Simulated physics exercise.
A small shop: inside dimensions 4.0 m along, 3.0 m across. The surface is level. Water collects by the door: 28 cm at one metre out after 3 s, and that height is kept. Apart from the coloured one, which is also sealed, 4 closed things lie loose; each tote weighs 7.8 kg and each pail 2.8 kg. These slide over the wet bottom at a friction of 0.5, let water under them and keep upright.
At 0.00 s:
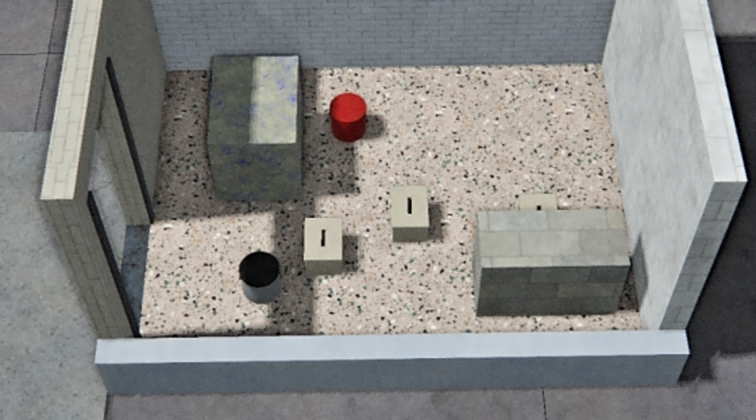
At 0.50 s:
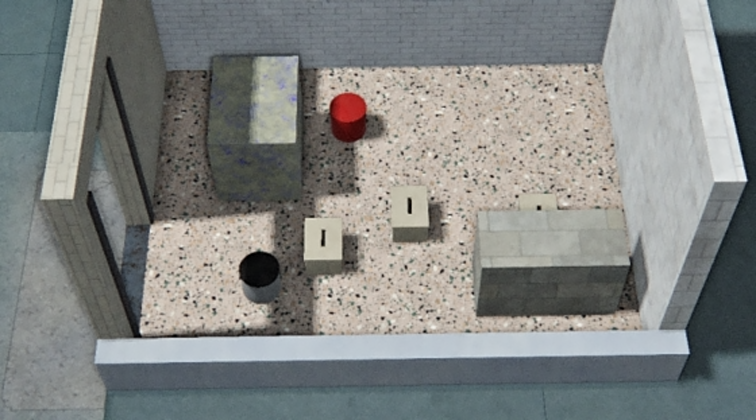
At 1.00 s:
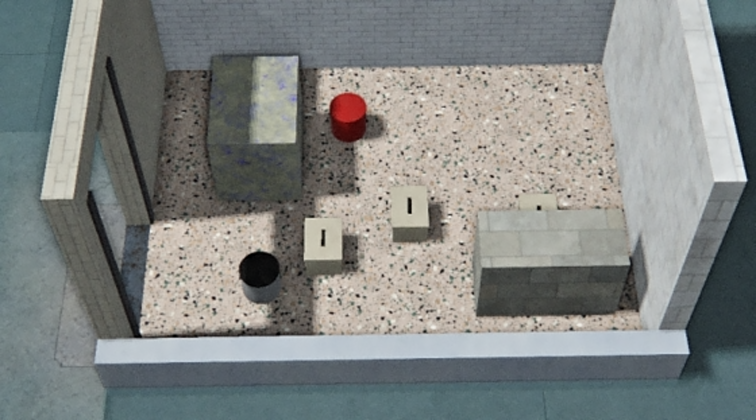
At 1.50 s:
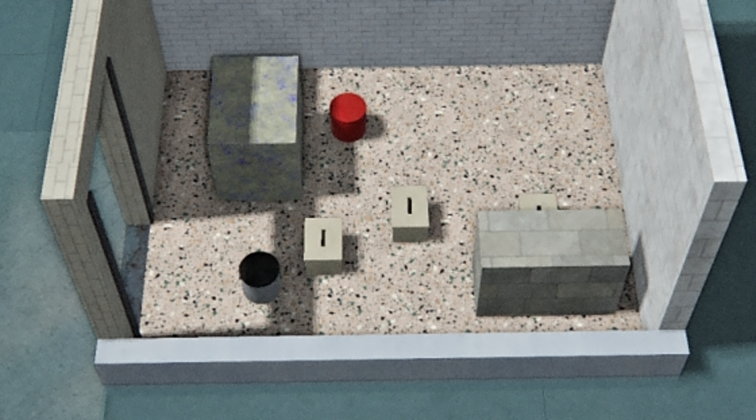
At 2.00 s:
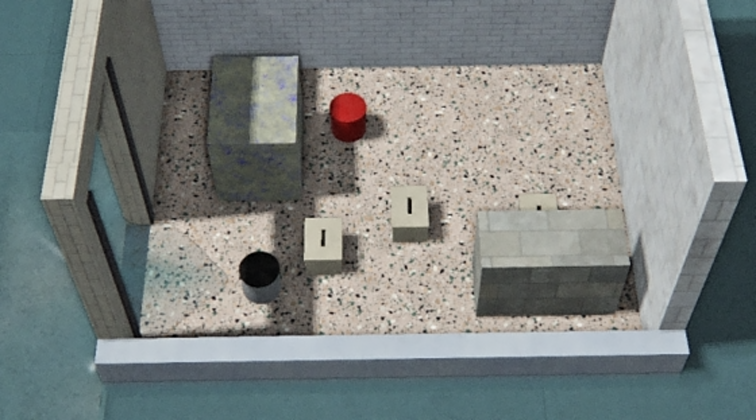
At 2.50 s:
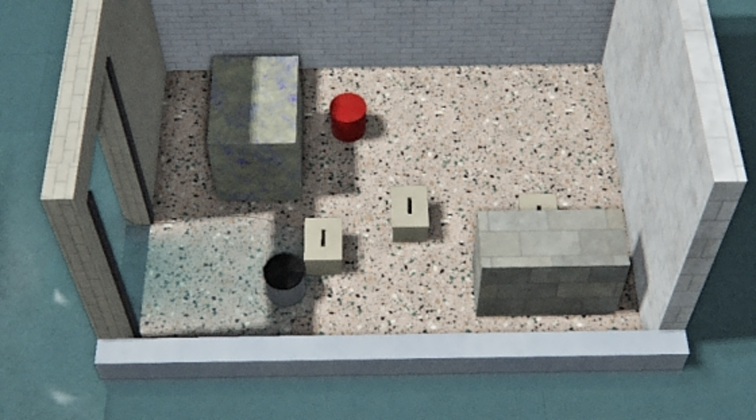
Water spread over the ground outside the small shop, then came in through the doorway on the left and nudged a dark, round container slightly right, while the red pail stayed put.
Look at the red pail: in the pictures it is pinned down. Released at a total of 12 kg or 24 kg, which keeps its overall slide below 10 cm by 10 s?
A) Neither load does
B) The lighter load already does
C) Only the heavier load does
The lighter load already does (B).
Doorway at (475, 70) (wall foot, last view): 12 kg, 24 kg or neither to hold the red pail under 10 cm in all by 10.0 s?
Lab note: Lower mass sufficient.
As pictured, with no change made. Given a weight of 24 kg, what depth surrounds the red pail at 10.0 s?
About 9 cm.
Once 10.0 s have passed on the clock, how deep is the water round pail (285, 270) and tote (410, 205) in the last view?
Roughly 17 and 11 cm.
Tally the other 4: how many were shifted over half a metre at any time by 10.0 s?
The answer here is 4.
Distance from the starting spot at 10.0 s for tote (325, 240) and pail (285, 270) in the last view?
First 150 cm, then 300 cm.
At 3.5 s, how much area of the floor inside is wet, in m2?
Some 4.5 m2 of it.
After 3.5 s the red pail would be 0 cm from its start with 12 kg and 0 cm from its start with 24 kg; 0 cm of water round it then.
After 4.5 s the red pail would be 0 cm from its start with 12 kg and 0 cm from its start with 24 kg; 1 cm of water round it then.
After 7.0 s the red pail would be 0 cm from its start with 12 kg and 0 cm from its start with 24 kg; 1 cm of water round it then.
After 10.0 s the red pail would be 0 cm from its start with 12 kg and 0 cm from its start with 24 kg; 9 cm of water round it then.
